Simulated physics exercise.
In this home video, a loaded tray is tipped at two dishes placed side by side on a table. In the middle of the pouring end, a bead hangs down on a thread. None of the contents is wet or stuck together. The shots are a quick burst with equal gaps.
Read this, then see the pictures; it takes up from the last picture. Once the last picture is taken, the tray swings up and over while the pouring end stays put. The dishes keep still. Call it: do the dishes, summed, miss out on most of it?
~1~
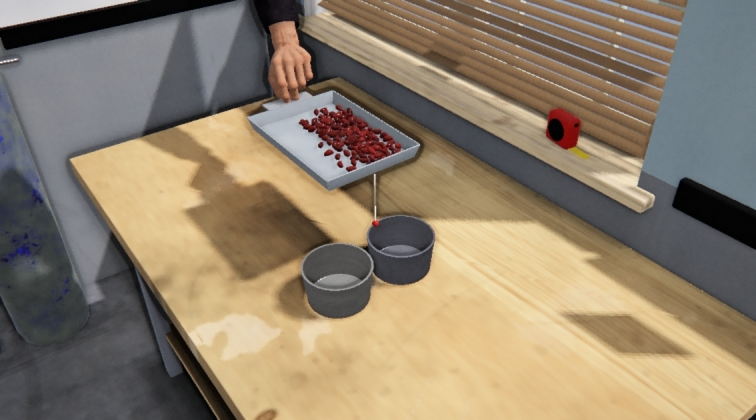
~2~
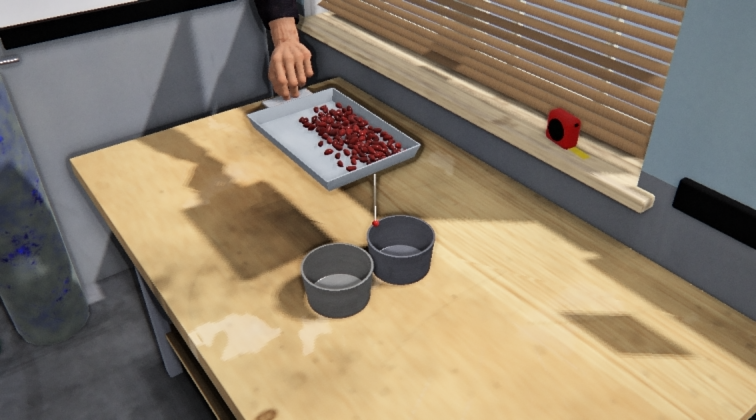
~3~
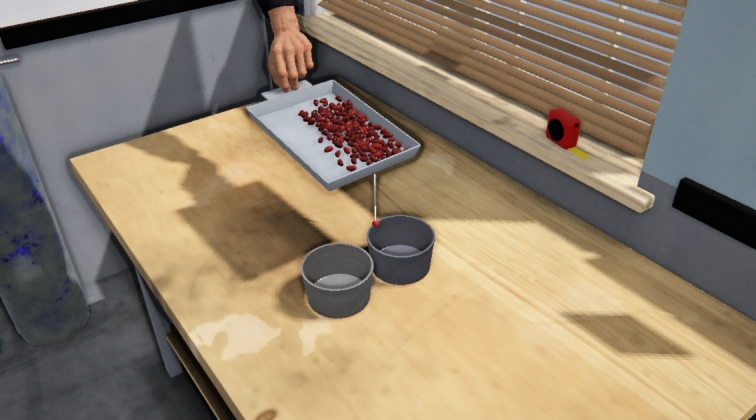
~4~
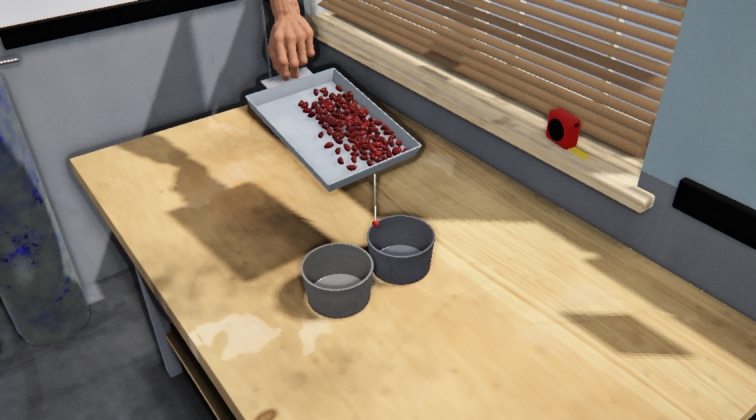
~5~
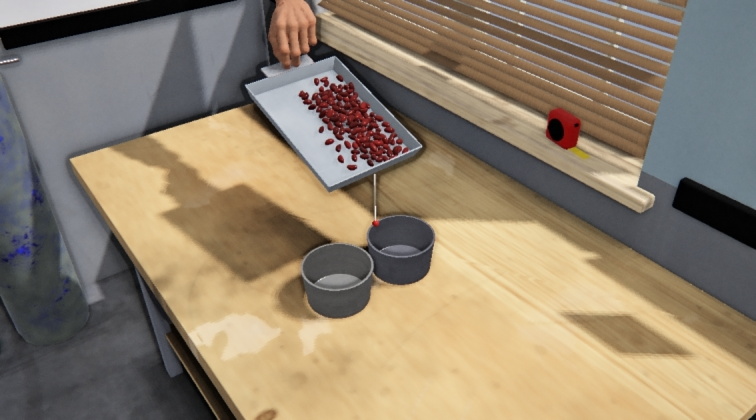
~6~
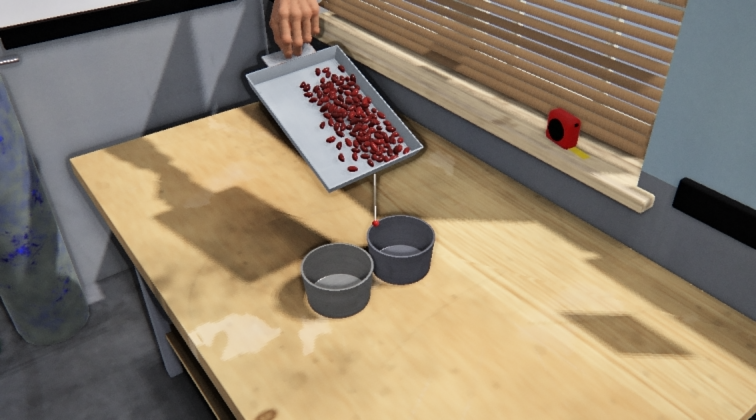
No, most of it lands in them.
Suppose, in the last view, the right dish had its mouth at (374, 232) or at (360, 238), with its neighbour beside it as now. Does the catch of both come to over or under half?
Try 1: A minority of it. Try 2: A minority of it.
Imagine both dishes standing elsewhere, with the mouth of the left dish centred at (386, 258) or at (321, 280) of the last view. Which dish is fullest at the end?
So: The one further left first, and the one further right second.
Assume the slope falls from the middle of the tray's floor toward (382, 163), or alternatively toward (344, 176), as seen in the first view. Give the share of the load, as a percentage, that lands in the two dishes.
Respectively 50 and 90 in a hundred.
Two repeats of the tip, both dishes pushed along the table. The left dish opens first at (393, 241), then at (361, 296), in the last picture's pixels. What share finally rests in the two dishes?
First position: Some 40 %; second position: Some 30 %.
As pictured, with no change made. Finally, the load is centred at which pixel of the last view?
At about (368, 287), give or take.
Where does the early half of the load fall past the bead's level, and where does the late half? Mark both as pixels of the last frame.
The opening part goes through (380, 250); what follows goes through (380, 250).
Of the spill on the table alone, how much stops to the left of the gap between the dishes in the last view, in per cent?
I'd put it at close to 10 per cent.
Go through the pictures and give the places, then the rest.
Corners of the pouring end at (328, 178) and (414, 144), level; middle of the load at (349, 138), kidney beans; left dish at (358, 297); right dish at (422, 265); bead on its thread at (375, 223), in the first picture.
Corners of the pouring end at (329, 178) and (414, 144), level; middle of the load at (349, 137), in the second picture.
Corners of the pouring end at (329, 179) and (415, 144), tipped barely, lowest at the left corner; middle of the load at (349, 133), in the third picture.
Corners of the pouring end at (330, 181) and (416, 145), tipped a little, lowest at the left corner; middle of the load at (350, 128), in the fourth picture.
Corners of the pouring end at (330, 182) and (417, 145), tipped clearly, lowest at the left corner; middle of the load at (350, 123), in the fifth picture.
Corners of the pouring end at (331, 184) and (418, 146), tipped clearly, lowest at the left corner; middle of the load at (351, 119); left dish at (358, 297); right dish at (422, 265), in the sixth picture.
Soon after the last picture, tray tipped steeply; nearly all on the tray; a stray few in the air.
A little later, tray tipped past a quarter turn; about a third on the tray; about a quarter in the left dish; a small part in the right dish; about a quarter outside both; a small part in the air.
Later still, tray tipped past a quarter turn; about a third in the left dish; about a third in the right dish; about a third outside both.
At rest, tray tipped past a quarter turn; about a third in the left dish; about a third in the right dish; about a third outside both.
